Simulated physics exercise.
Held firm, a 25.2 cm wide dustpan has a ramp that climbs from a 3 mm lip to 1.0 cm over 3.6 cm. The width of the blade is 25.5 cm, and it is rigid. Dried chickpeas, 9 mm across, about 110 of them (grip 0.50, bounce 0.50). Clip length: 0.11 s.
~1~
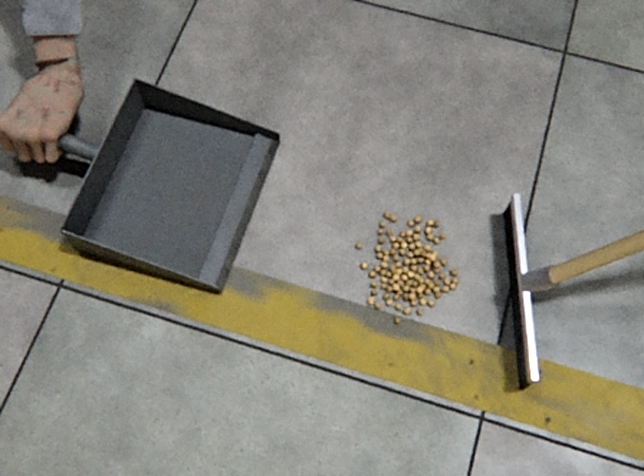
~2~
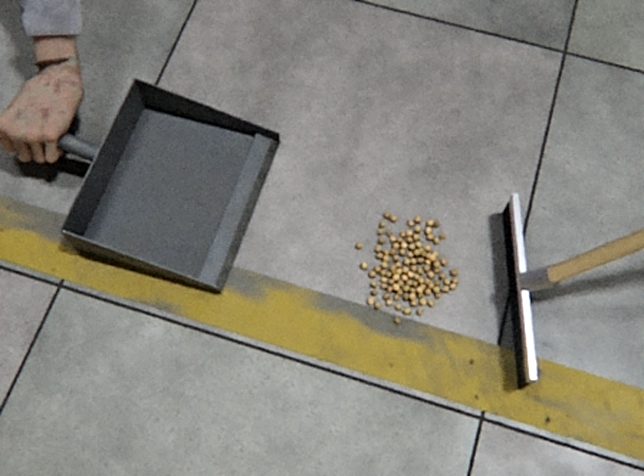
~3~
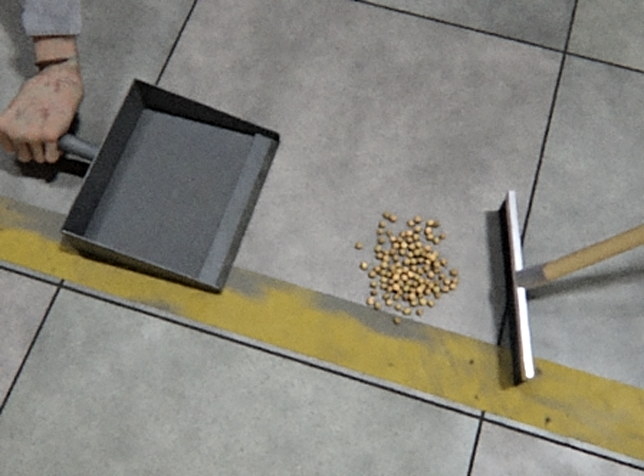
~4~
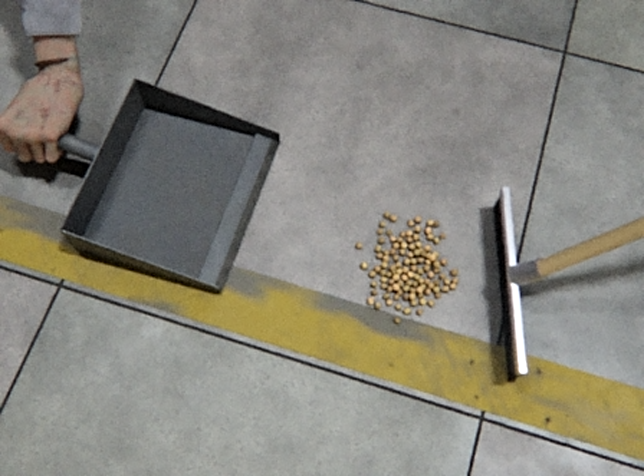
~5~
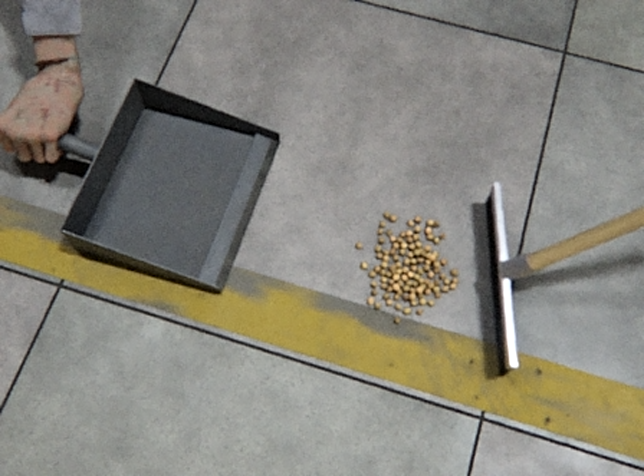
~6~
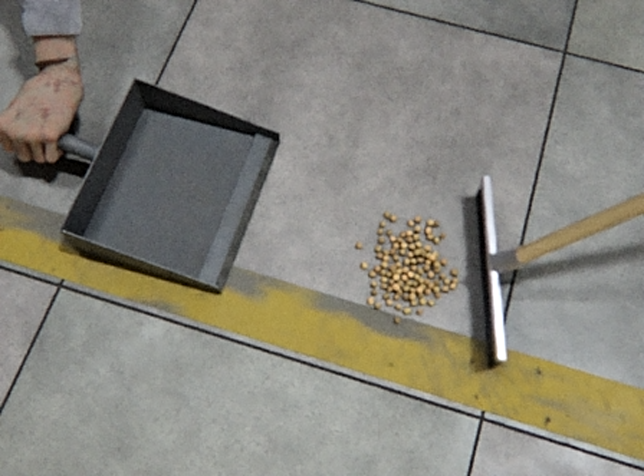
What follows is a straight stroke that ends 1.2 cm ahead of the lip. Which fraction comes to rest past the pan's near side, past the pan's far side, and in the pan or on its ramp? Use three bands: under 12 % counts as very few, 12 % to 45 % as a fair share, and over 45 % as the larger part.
Near side: Very few; far side: Very few; pan: Very few.
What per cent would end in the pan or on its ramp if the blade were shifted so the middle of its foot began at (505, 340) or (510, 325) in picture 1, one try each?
Close to 0 in a hundred, then close to 0 in a hundred.
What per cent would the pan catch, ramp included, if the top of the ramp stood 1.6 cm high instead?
Something like 0 per cent, ramp included.
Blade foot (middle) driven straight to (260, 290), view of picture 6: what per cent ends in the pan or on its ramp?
About 20 per cent.
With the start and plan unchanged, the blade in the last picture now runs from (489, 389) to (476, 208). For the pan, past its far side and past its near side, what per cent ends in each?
That ends as pan 5, far 0, and near 50.
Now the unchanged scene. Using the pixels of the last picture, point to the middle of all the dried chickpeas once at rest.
Close to pixel (266, 227).
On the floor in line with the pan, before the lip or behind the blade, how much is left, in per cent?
It comes to some 95 percent.
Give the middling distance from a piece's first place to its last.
Median: Approx. 20 cm.
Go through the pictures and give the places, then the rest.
The first frame shows blade from (532, 379) to (515, 200), moved 0.0 cm, 0 of the pieces shifted so far; middle of the pieces at (414, 268); pan at (169, 190).
The second frame shows blade from (531, 379) to (513, 199), moved 0.2 cm, 0 of the pieces shifted so far; middle of the pieces at (414, 268).
The third frame shows blade from (527, 376) to (510, 197), moved 0.8 cm, 0 of the pieces shifted so far; middle of the pieces at (414, 268).
The fourth frame shows blade from (520, 372) to (504, 193), moved 1.7 cm, 0 of the pieces shifted so far; middle of the pieces at (414, 268).
The fifth frame shows blade from (511, 365) to (495, 188), moved 3.0 cm, 0 of the pieces shifted so far; middle of the pieces at (414, 268).
The sixth frame shows blade from (500, 358) to (485, 182), moved 4.7 cm, 0 of the pieces shifted so far; middle of the pieces at (414, 268); pan at (169, 190).
Then, 0.21 s after the last picture, middle of the blade 20 cm from the lip; 0 % over the lip, far side 0 %, near side 0 %.
Then, 0.36 s after the last picture, middle of the blade 9 cm from the lip; 0 % over the lip, far side 0 %, near side 0 %.
Then, 0.62 s after the last picture, middle of the blade 5 cm from the lip; 0 % over the lip, far side 0 %, near side 5 %.
In the end, near side 5 %, far side 0 %, pan 0 %, in front of the lip or behind the blade 95 %.
